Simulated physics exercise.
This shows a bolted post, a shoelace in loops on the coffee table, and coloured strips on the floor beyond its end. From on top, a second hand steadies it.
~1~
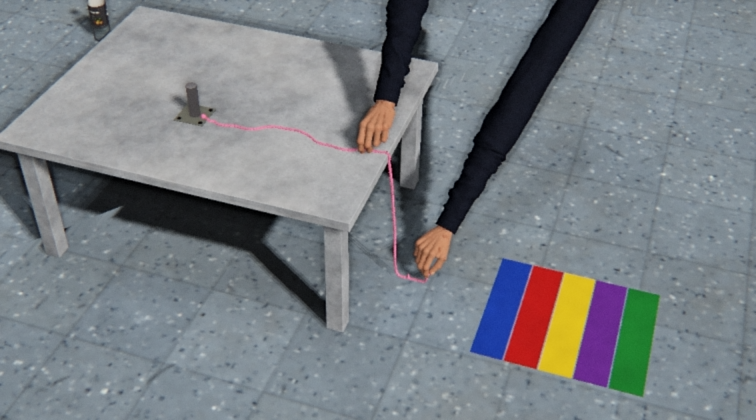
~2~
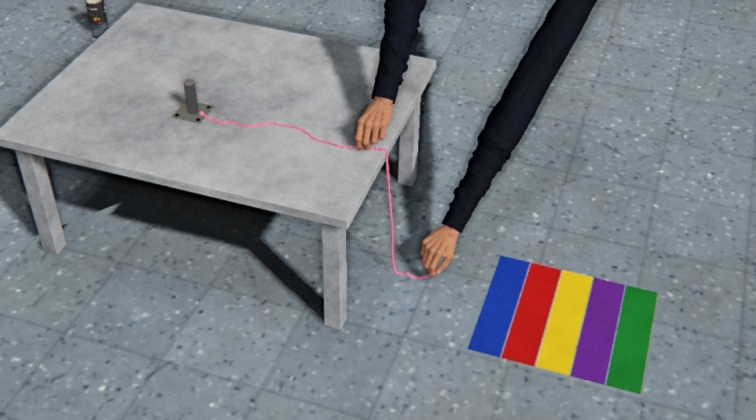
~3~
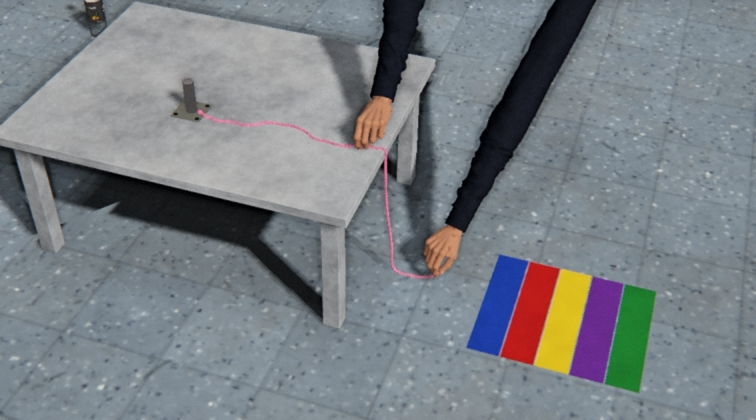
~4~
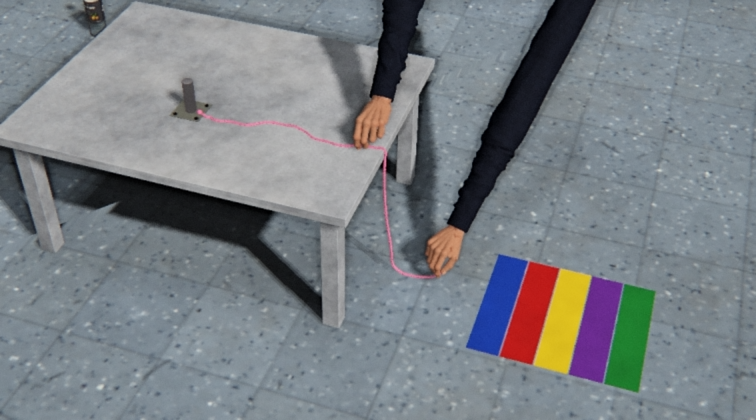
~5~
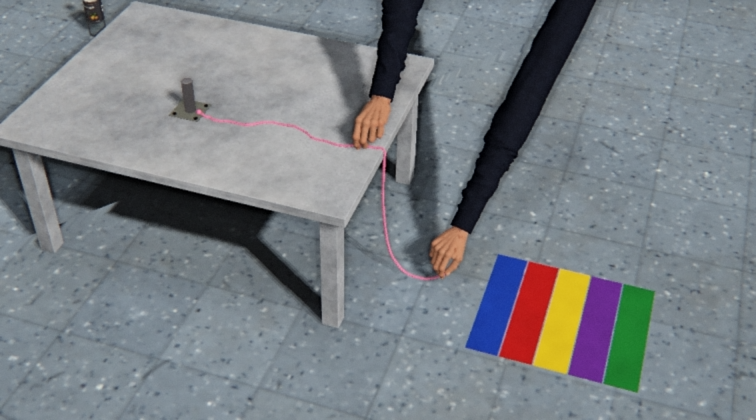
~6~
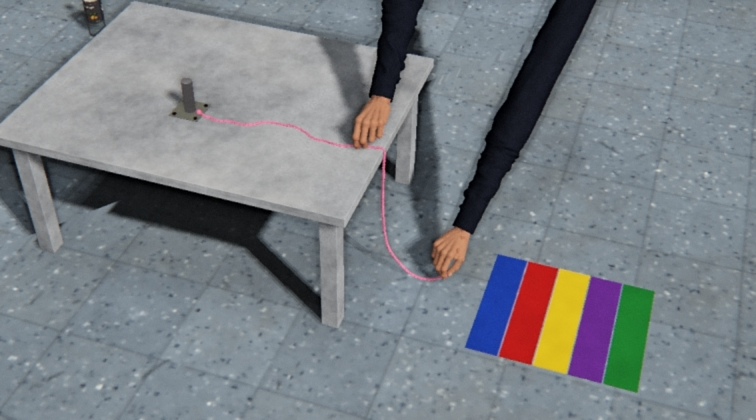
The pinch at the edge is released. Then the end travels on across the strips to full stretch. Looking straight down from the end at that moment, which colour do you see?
You see red.
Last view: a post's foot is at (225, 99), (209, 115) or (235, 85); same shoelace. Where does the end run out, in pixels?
In order, the pixels are (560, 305), (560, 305) and (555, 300).
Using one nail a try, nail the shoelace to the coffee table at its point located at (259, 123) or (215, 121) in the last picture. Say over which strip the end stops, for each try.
Strip per try: Red / red.
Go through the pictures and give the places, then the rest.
In the first picture, end (429, 274); blue (492, 338); red (525, 346); yellow (559, 355); purple (594, 364); green (629, 373).
In the second picture, end (435, 273); shoelace through (222, 122) (283, 126) (339, 146) (387, 166) (391, 219) (393, 264).
In the third picture, end (438, 273).
In the fourth picture, end (440, 273); shoelace through (220, 121) (281, 124) (337, 145) (385, 164) (386, 217) (392, 262).
In the fifth picture, end (444, 275).
In the sixth picture, end (446, 275); shoelace through (220, 121) (280, 124) (336, 145) (384, 164) (383, 216) (398, 261).
A little later, end near (465, 280); short of the strips.
Next, end near (509, 290); over blue.
When it is tight, end near (534, 297); over red. The end stops over the red strip.
